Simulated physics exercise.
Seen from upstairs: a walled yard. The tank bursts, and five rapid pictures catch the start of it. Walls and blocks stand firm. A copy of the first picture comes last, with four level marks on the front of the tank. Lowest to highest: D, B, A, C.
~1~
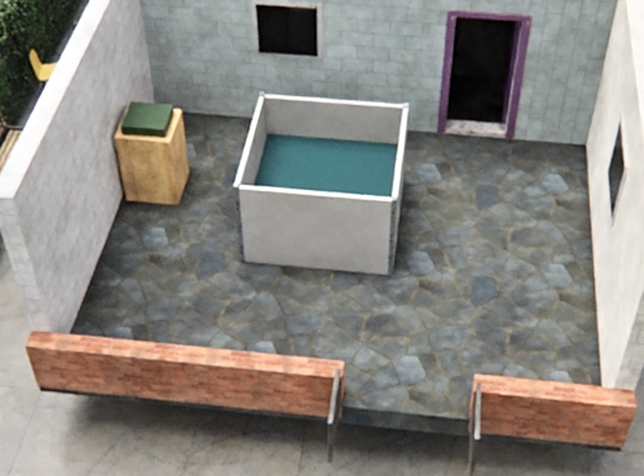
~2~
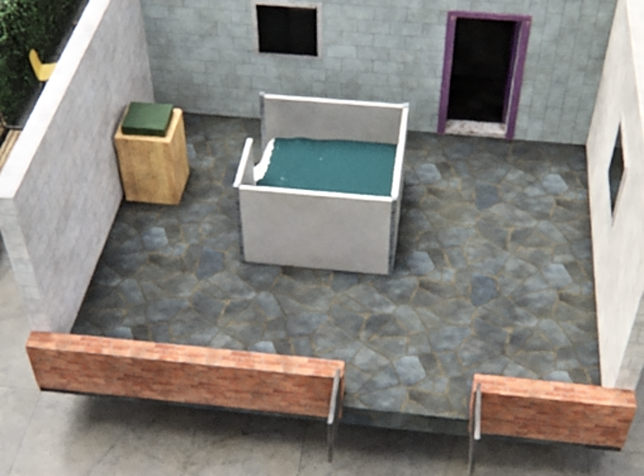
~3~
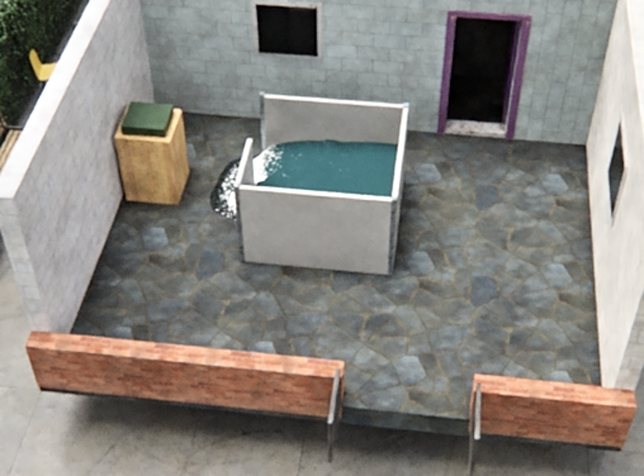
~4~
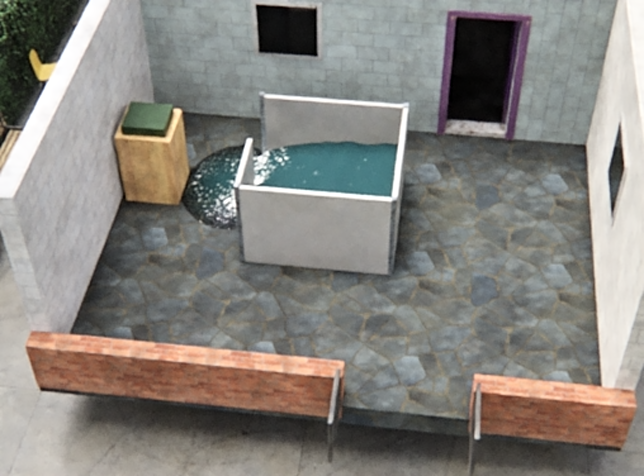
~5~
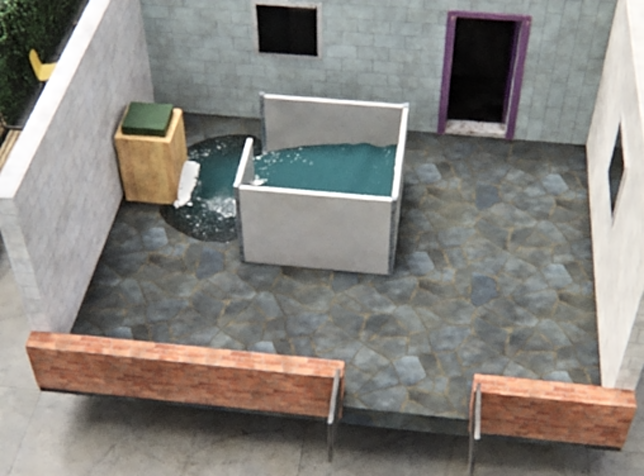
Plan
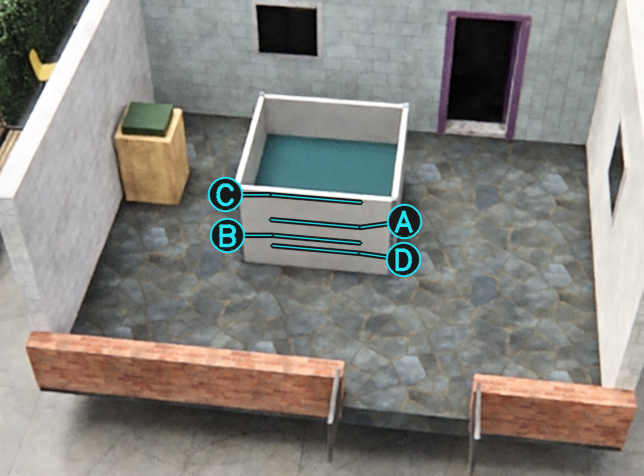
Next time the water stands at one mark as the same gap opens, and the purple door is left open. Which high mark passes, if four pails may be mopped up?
Take A.
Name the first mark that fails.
That would be C.
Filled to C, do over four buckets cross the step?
Yes, that goes wrong.
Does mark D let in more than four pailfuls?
No.
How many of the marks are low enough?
Three of the four.
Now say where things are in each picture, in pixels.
Water in the tank at rest, its middle at (325, 181); foot of the purple doorway at (475, 136); open gate at (409, 365).
Water covers 1 % of the ground, its front hidden from here.
Water covers 2 % of the ground and shows as far out as (220, 187).
Water covers 5 % of the ground and shows as far out as (185, 190).
Water covers 8 % of the ground and shows as far out as (218, 140).
On the marked copy, A at (315, 223); B at (315, 239); C at (315, 198); D at (316, 249); from the bottom up D, B, A, C.
If A is chosen, a splash gets over, under a bucket.
If B is chosen, nothing gets over.
If C is chosen, some 15 bucketfuls get in.
If D is chosen, nothing gets over.
